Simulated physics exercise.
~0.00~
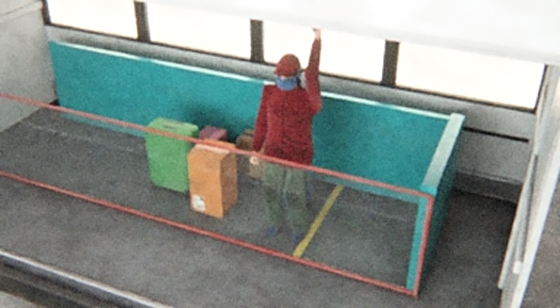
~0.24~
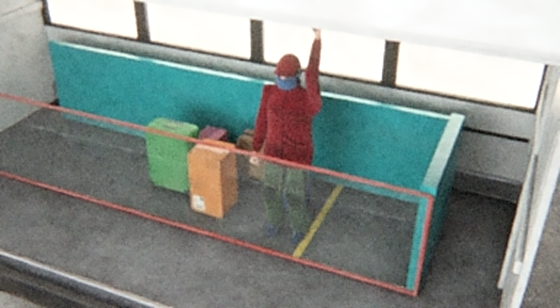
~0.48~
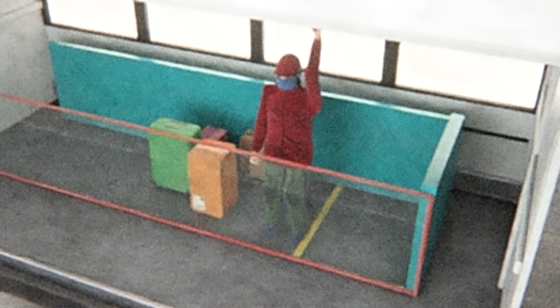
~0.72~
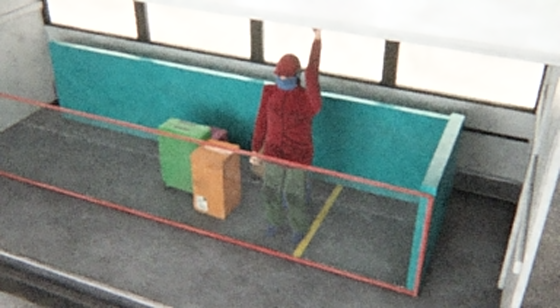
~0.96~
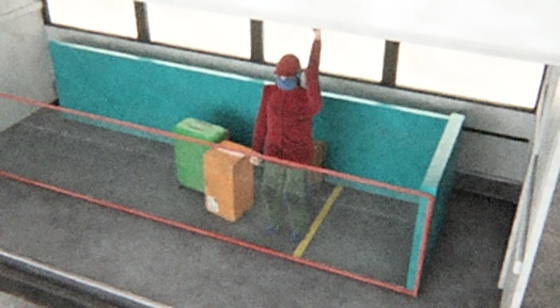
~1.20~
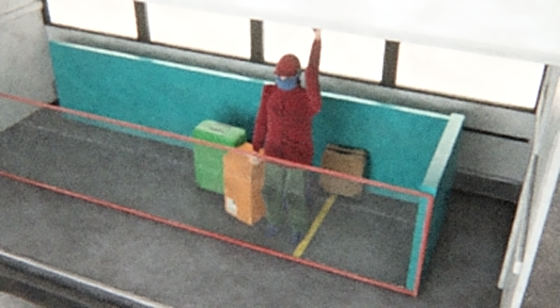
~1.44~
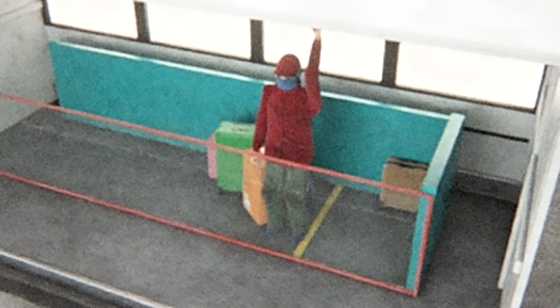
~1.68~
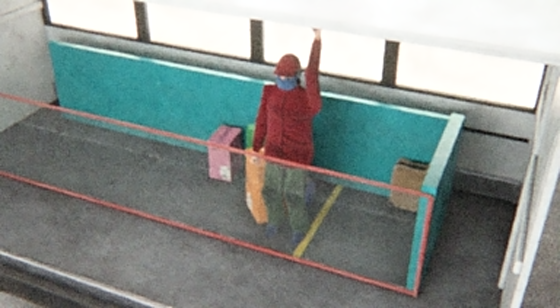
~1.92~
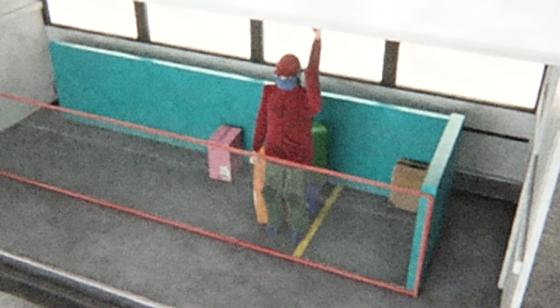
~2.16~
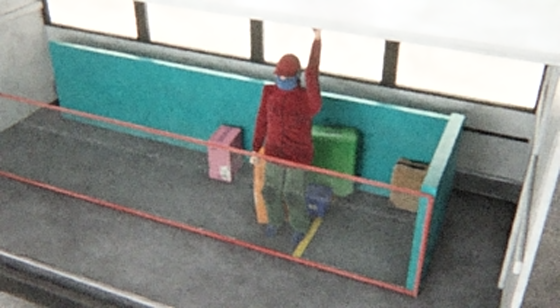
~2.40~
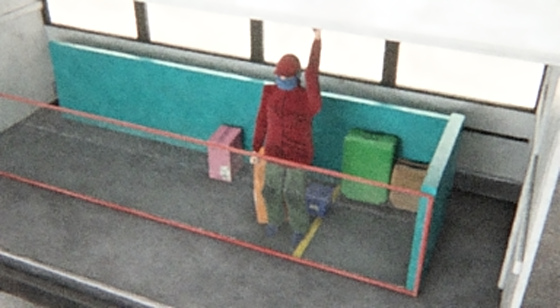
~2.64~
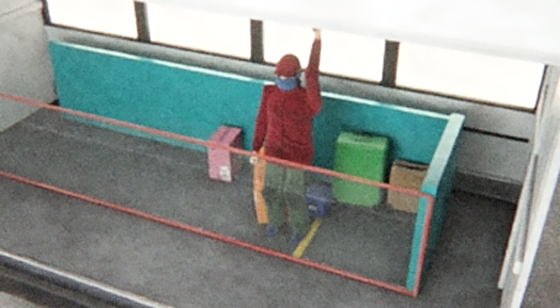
In a shuttle's luggage bay, a passenger in red stood with one arm raised while a brown case and then a green one rolled right past the yellow line; the orange bag and pink pack shifted right too, but stopped short of it.
